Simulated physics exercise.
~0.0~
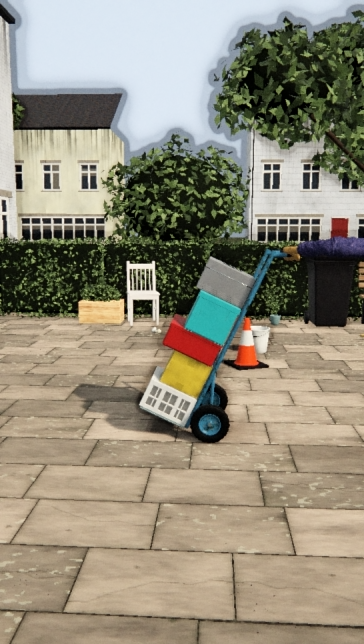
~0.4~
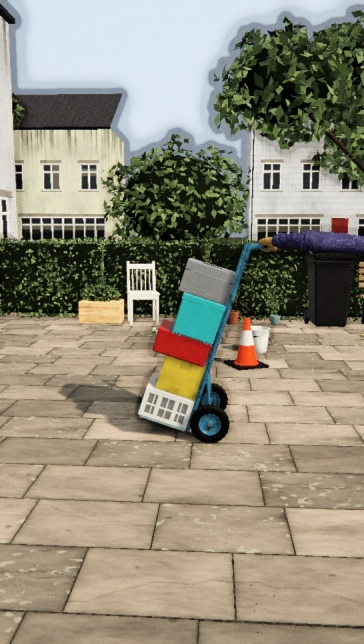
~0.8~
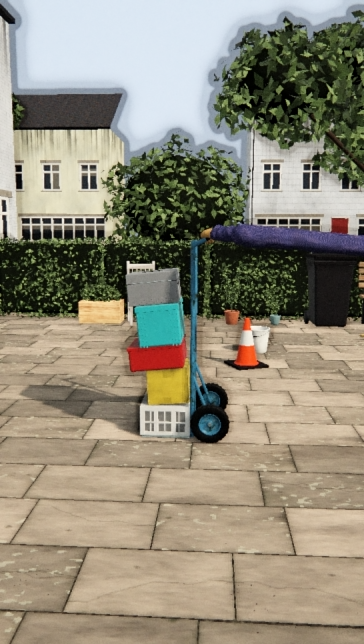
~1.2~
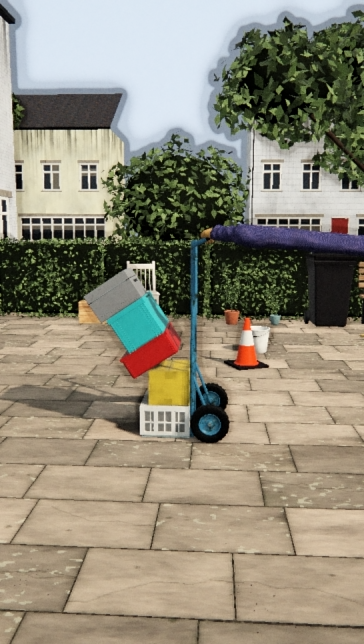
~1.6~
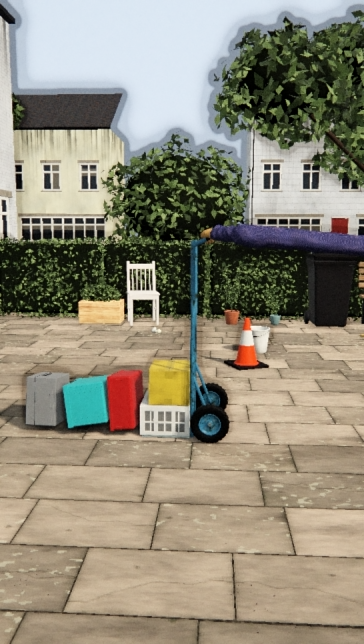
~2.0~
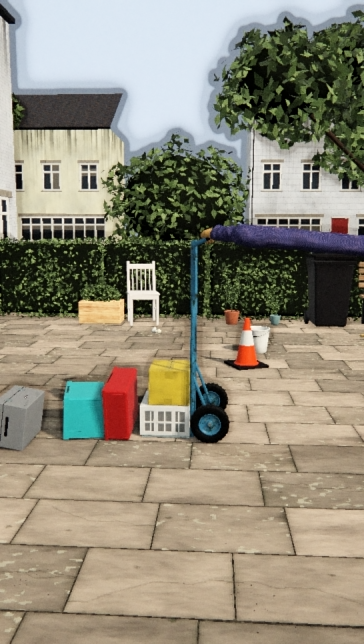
On a paved yard by a hedge, a blue hand truck stacked with five boxes and crates swung upright, and the grey, turquoise and red ones toppled off to the left onto the ground, while the yellow box stayed on the white crate.
